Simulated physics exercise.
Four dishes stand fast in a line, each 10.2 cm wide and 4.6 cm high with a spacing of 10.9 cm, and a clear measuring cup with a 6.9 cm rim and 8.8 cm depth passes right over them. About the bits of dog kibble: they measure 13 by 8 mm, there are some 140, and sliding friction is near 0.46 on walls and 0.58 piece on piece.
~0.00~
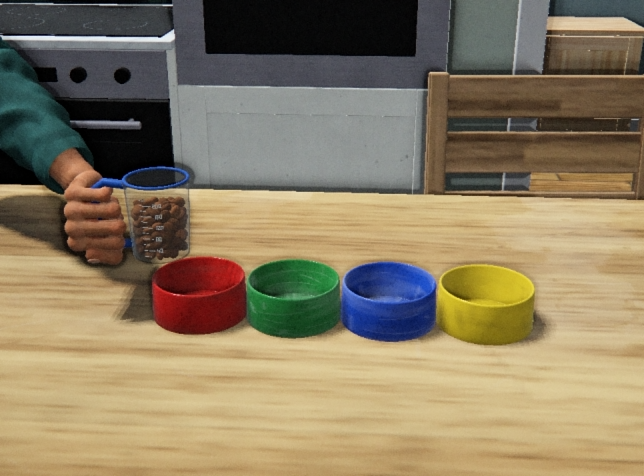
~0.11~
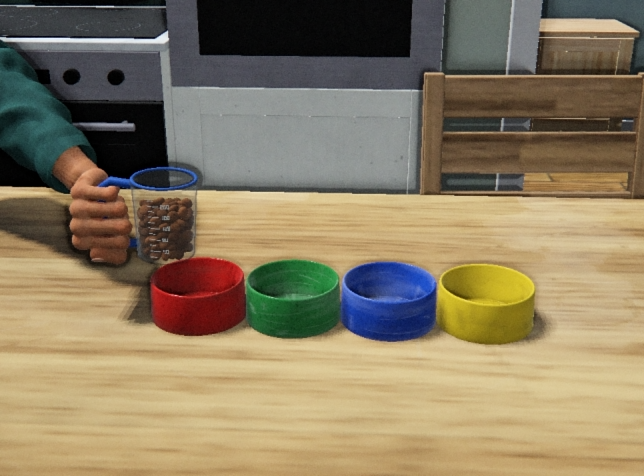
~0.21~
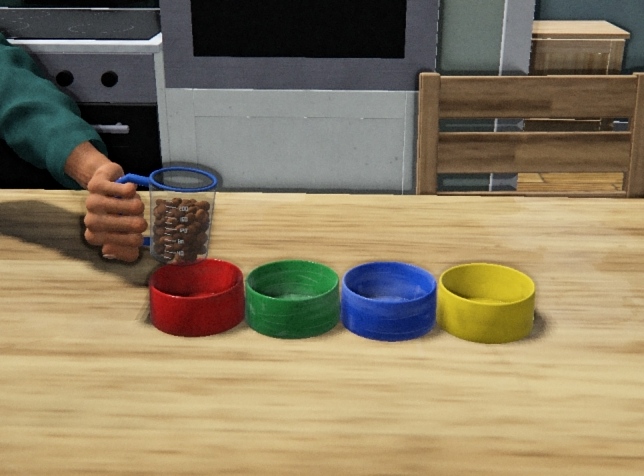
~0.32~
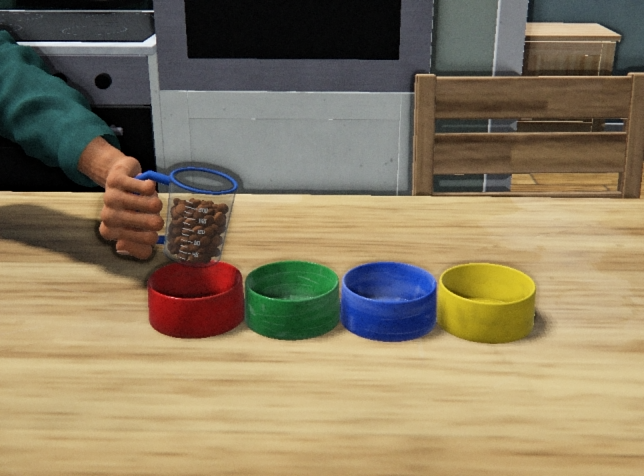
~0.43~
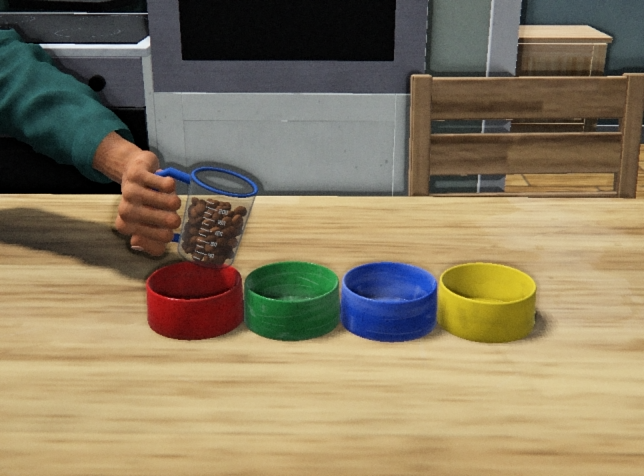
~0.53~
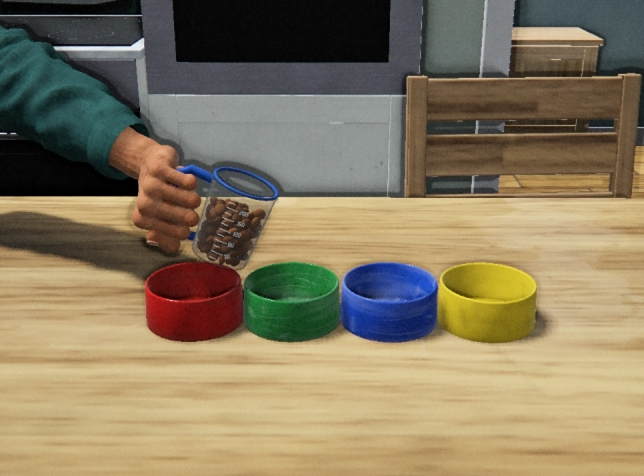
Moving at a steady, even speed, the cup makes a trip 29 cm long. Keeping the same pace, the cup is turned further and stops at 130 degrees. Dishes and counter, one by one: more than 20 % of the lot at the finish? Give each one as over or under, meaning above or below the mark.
Red: Under, blue: Under, green: Under, yellow: Over, counter: Under.
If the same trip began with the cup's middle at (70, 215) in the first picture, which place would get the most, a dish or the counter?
Top spot: Blue.
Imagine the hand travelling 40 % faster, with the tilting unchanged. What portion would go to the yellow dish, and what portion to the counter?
Yellow 100, counter 0.
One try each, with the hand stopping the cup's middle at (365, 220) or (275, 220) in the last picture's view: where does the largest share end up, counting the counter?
I'd expect blue to win the first try and green the second.
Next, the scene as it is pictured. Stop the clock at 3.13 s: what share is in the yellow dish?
By that moment it's near 100 percent.
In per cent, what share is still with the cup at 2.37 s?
About 90 %.
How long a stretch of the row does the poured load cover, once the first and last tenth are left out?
It covers some 6 centimetres of the row.
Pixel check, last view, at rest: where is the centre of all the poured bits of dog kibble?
At about (477, 304).
After 1.63 s, tilt 71 degrees; cup holds 100 %.
After 2.37 s, tilt 105 degrees; cup holds 90 %, yellow 10 %.
After 3.13 s, tilt 130 degrees; cup holds 0 %, yellow 100 %.
In the end, at 3.5 s, red 0 %, blue 0 %, green 0 %, yellow 100 %, counter 0 %.
